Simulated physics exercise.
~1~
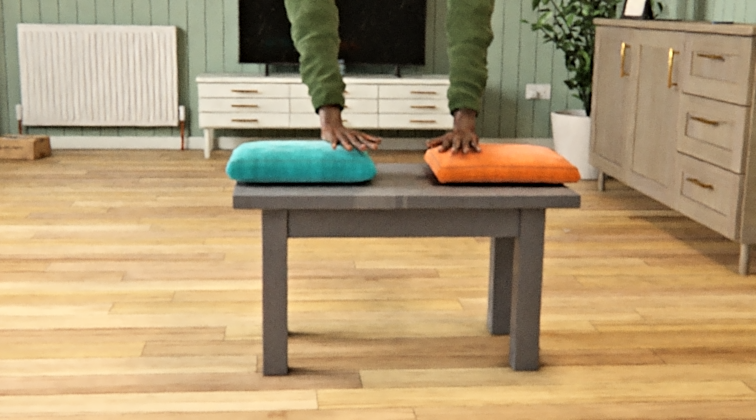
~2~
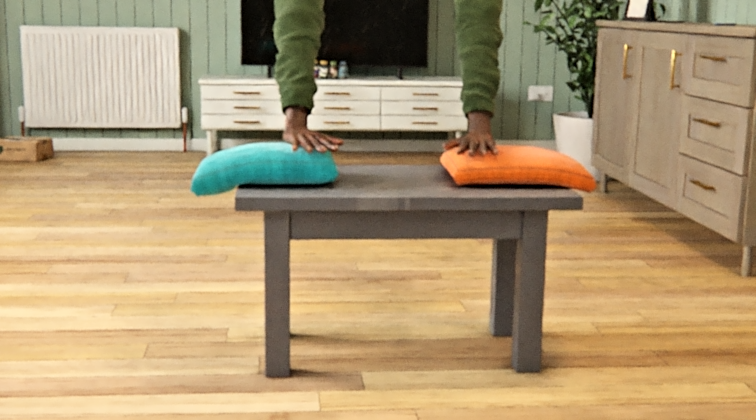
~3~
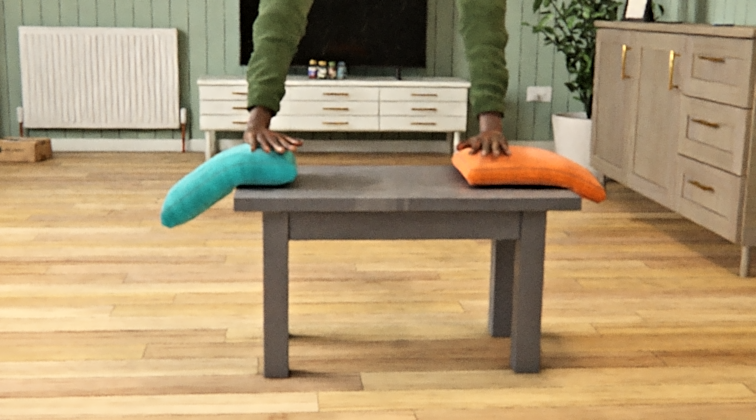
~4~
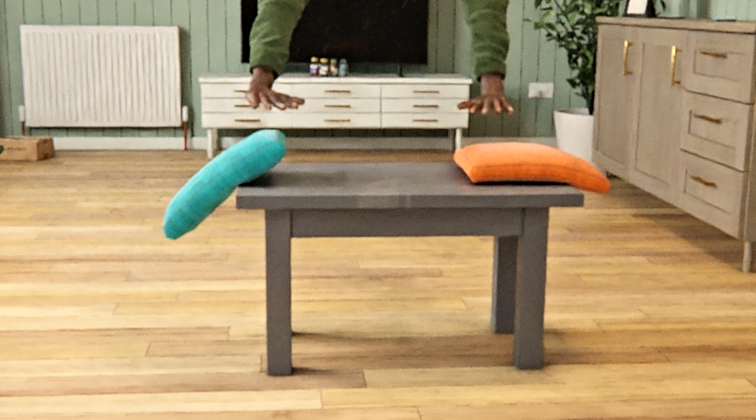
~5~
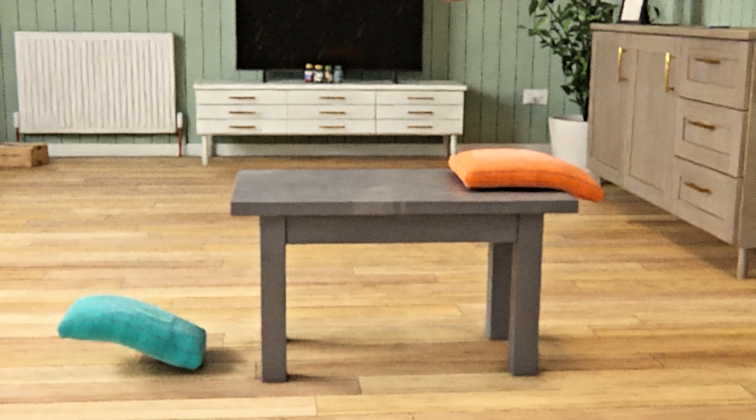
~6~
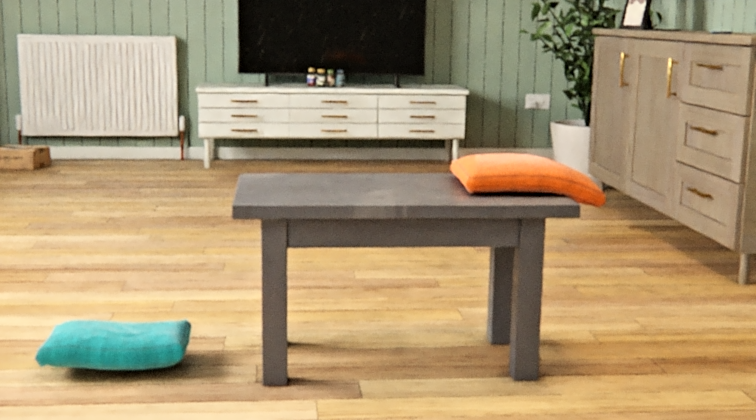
In the video, two hands push a turquoise soft bag left and an orange folded blanket right on a low grey table, then let go and withdraw; the bag tips off the left end onto the floor, while the blanket stays on top, slightly overhanging the right end.
